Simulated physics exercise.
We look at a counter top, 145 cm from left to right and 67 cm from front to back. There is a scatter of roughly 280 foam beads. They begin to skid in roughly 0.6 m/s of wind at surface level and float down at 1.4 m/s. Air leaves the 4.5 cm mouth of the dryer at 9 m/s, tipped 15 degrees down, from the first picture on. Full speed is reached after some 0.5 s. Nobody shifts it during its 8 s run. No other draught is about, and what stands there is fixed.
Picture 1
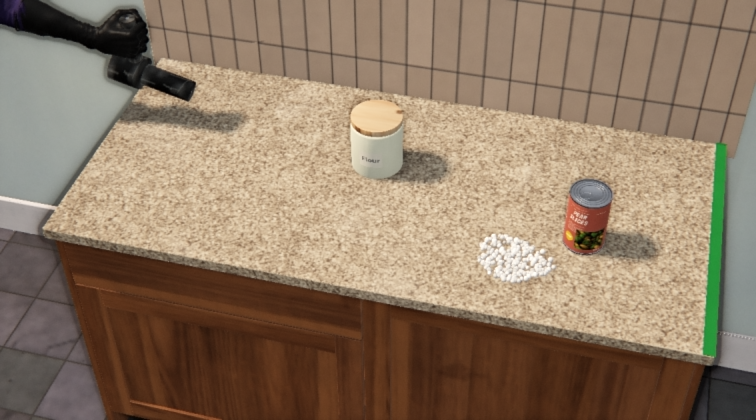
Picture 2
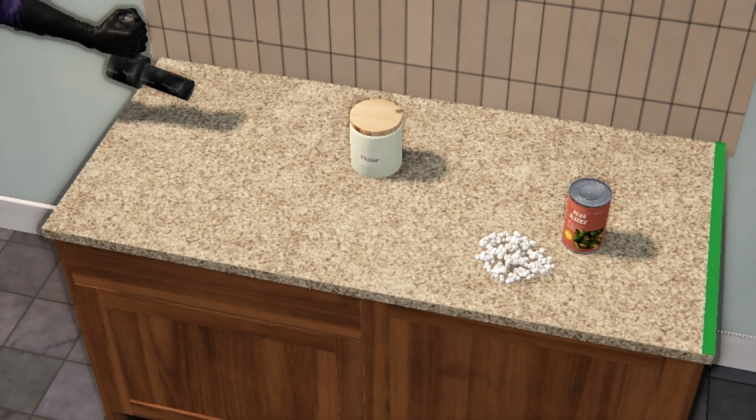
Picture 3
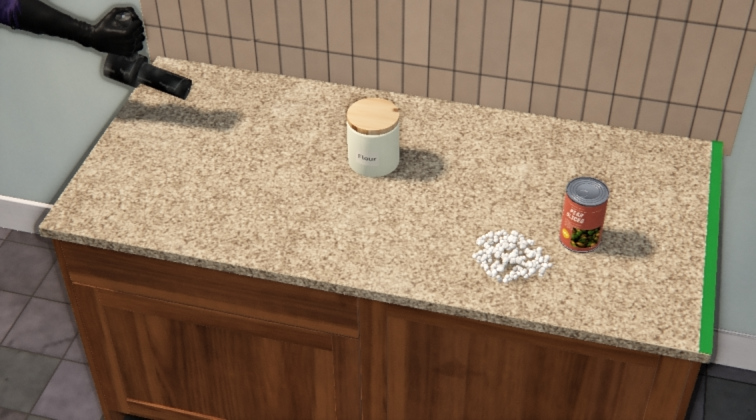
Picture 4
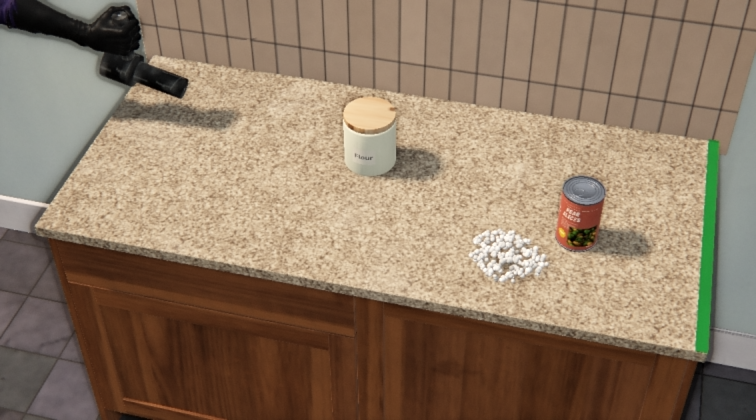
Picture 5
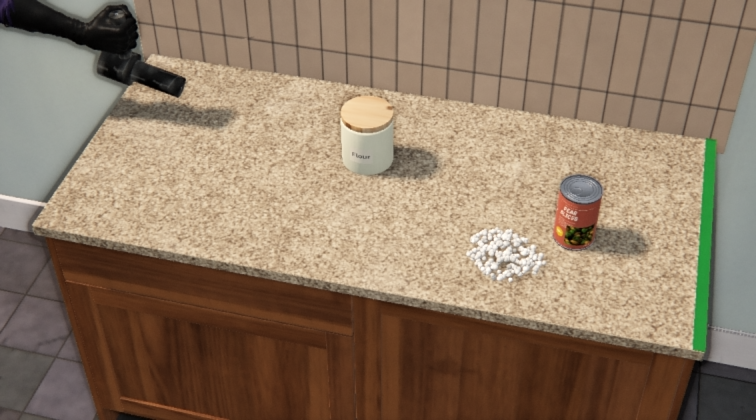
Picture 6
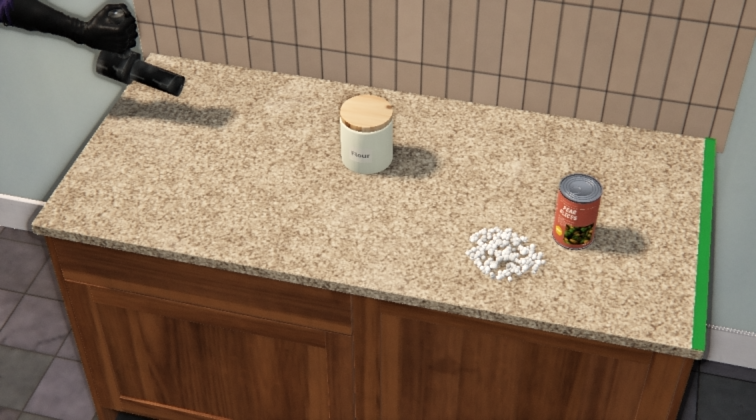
Foam beads lie in a loose white pile beside a red tin on a speckled counter top, and none of them stirs. A gloved hand holds a dark dryer still at the upper left, the lidded jar stays put, and only the whole view drifts very slightly.
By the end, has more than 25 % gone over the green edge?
Answer: No.
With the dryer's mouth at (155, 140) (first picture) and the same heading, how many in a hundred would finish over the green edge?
It would be near 70 %.
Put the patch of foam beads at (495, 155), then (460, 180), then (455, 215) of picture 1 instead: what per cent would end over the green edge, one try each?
In turn about 90 %, 10 %, 0 %.
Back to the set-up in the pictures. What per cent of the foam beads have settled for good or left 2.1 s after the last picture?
Near 30 %.
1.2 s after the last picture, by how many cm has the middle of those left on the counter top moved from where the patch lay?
Roughly 5 cm.
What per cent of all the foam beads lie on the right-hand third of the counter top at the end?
Near 90 %.
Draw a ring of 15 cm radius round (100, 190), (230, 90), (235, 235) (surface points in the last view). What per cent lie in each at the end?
In turn about 0 %, 0 %, 0 %.
Then, 1.2 s after the last picture, 73 % are on the move or not yet settled, 0 % are over the green edge; the middle of those still in play is near (513, 258).
Then, 2.1 s after the last picture, 68 % are on the move or not yet settled, 0 % are over the green edge; the middle of those still in play is near (513, 258).
Then, 4.0 s after the last picture, 63 % are on the move or not yet settled, 0 % are over the green edge; the middle of those still in play is near (513, 258).
Then, 7.6 s after the last picture, at the end, 0 % are over the green edge; the middle of those still in play is near (513, 258).
